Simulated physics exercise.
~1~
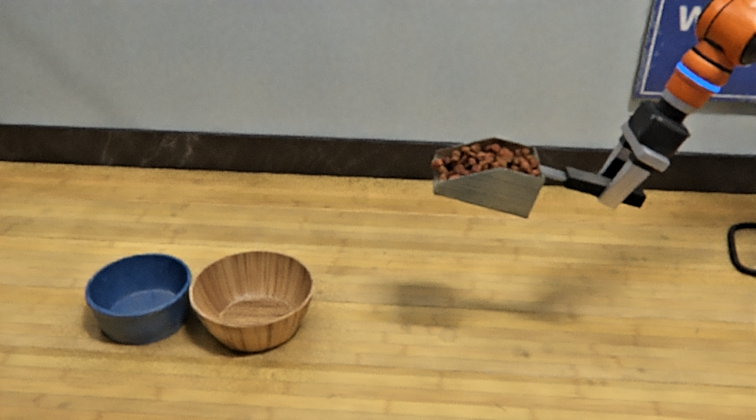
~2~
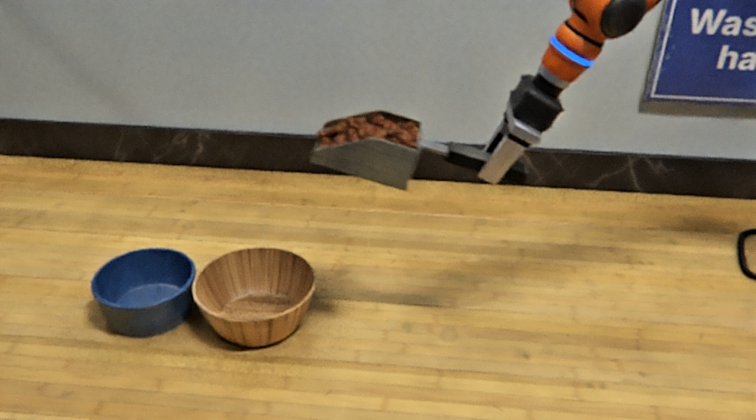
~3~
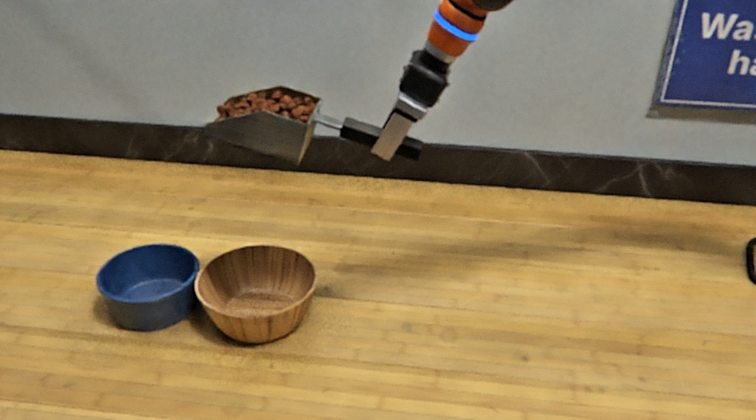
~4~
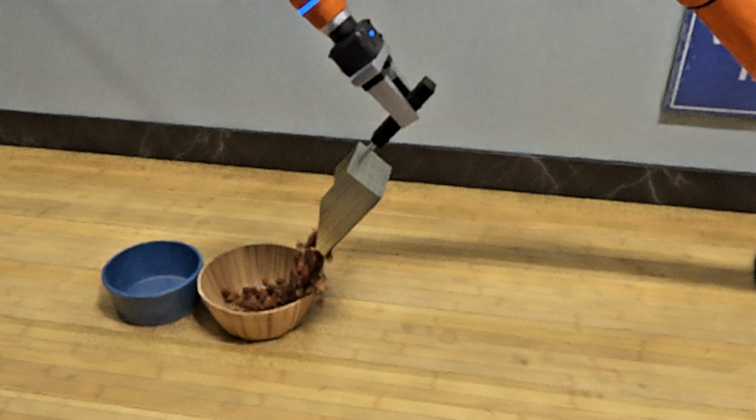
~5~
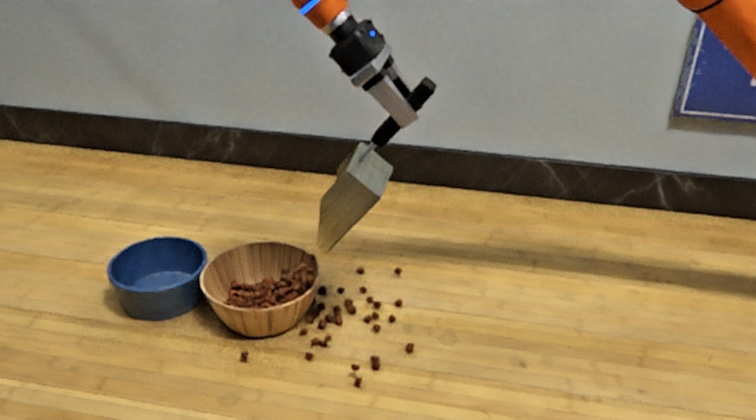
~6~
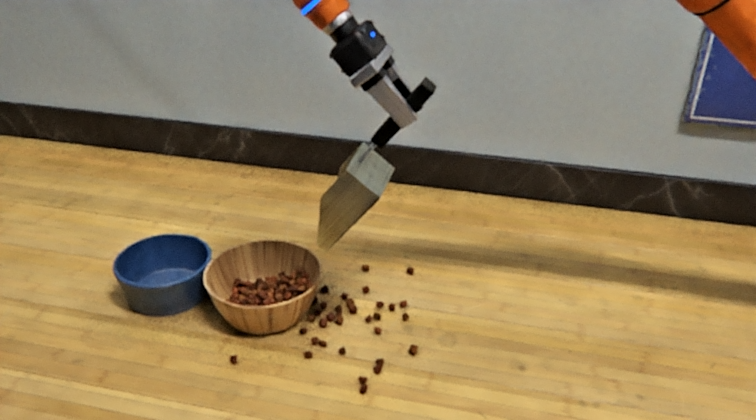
On a light wooden table against a grey wall, a blue bowl and a striped wooden bowl stand side by side, both empty. An orange and black robot arm holds a metal scoop heaped with reddish-brown pet food pellets and carries it left, toward the bowls. Above the wooden bowl, the arm tips the scoop steeply forward and the pellets pour out over the bowl's right side. Most land inside, but some spill and scatter across the table. The arm then holds still with the scoop tilted down, the wooden bowl partly filled and the blue one still empty.
